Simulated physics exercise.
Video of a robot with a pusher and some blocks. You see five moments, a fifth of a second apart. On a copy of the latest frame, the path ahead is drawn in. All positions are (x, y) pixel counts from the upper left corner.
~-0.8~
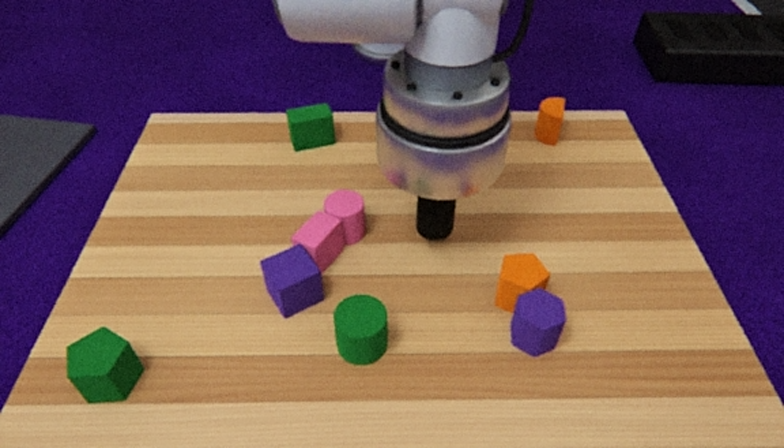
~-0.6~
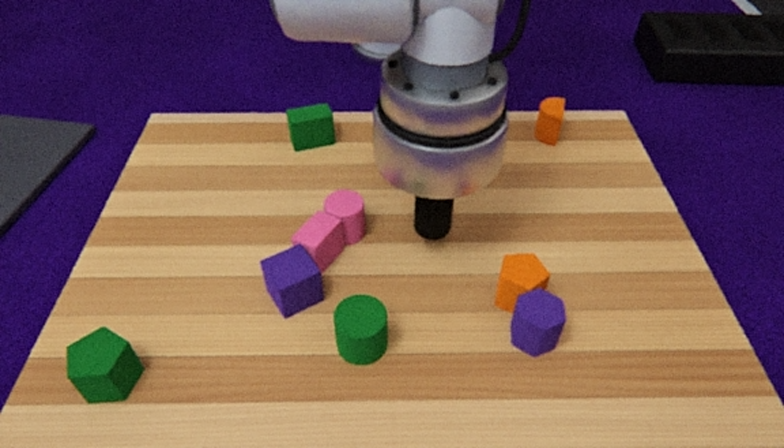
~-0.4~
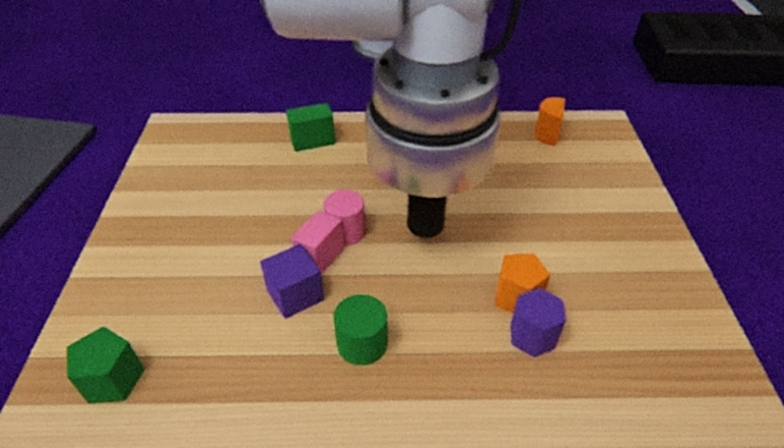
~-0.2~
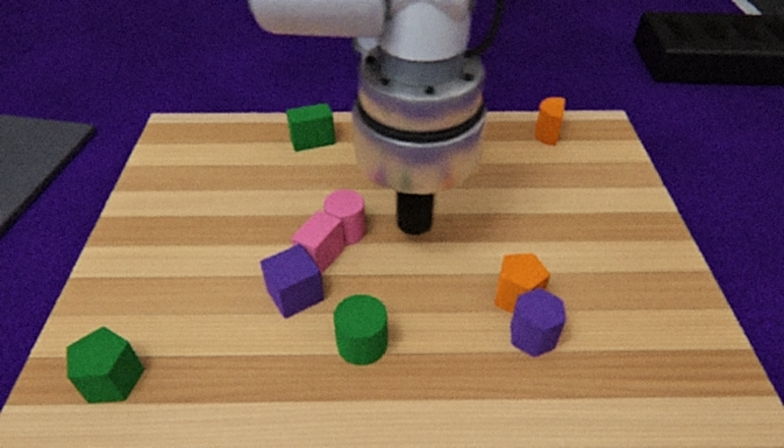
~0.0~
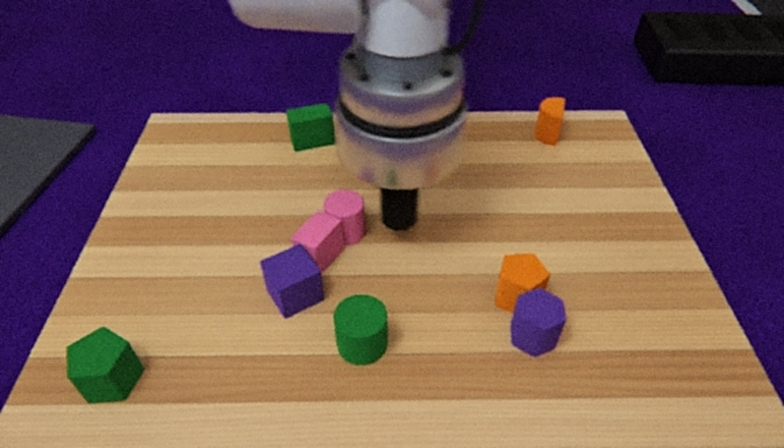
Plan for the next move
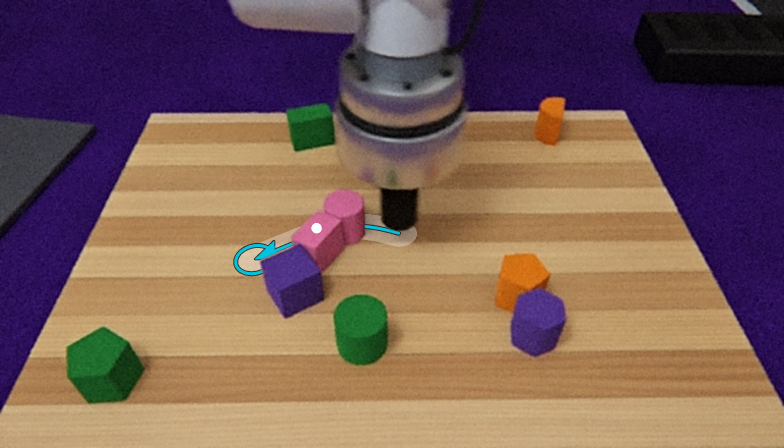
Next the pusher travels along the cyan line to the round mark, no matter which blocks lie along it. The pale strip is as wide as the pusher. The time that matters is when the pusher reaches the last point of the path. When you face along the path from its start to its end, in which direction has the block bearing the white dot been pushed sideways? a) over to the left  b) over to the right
a.
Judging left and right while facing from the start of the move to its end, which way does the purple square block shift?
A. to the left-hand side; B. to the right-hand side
That would be A.
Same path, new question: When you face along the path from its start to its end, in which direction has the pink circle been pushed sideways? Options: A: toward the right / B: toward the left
A.
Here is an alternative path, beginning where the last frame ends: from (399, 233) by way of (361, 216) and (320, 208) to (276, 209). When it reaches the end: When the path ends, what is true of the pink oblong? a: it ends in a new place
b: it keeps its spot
a - it ends in a new place.
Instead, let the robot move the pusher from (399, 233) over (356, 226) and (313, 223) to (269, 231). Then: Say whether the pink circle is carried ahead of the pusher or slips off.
The pusher still pushes it.
Path on the board, from (399, 233) over (351, 226) and (303, 240) to (255, 259); the dot is on the pink oblong.
What follows on the original path. One third of the way, pusher (349, 212); pink oblong (306, 228), turned 25° anticlockwise; pink circle (309, 197).
Two thirds of the way, pusher (300, 225); purple square block (280, 285); pink oblong (282, 243), turned 50° anticlockwise; pink circle (264, 199).
At the end, pusher (251, 244); purple square block (282, 292); pink oblong (262, 255), turned 125° anticlockwise; pink circle (246, 201).
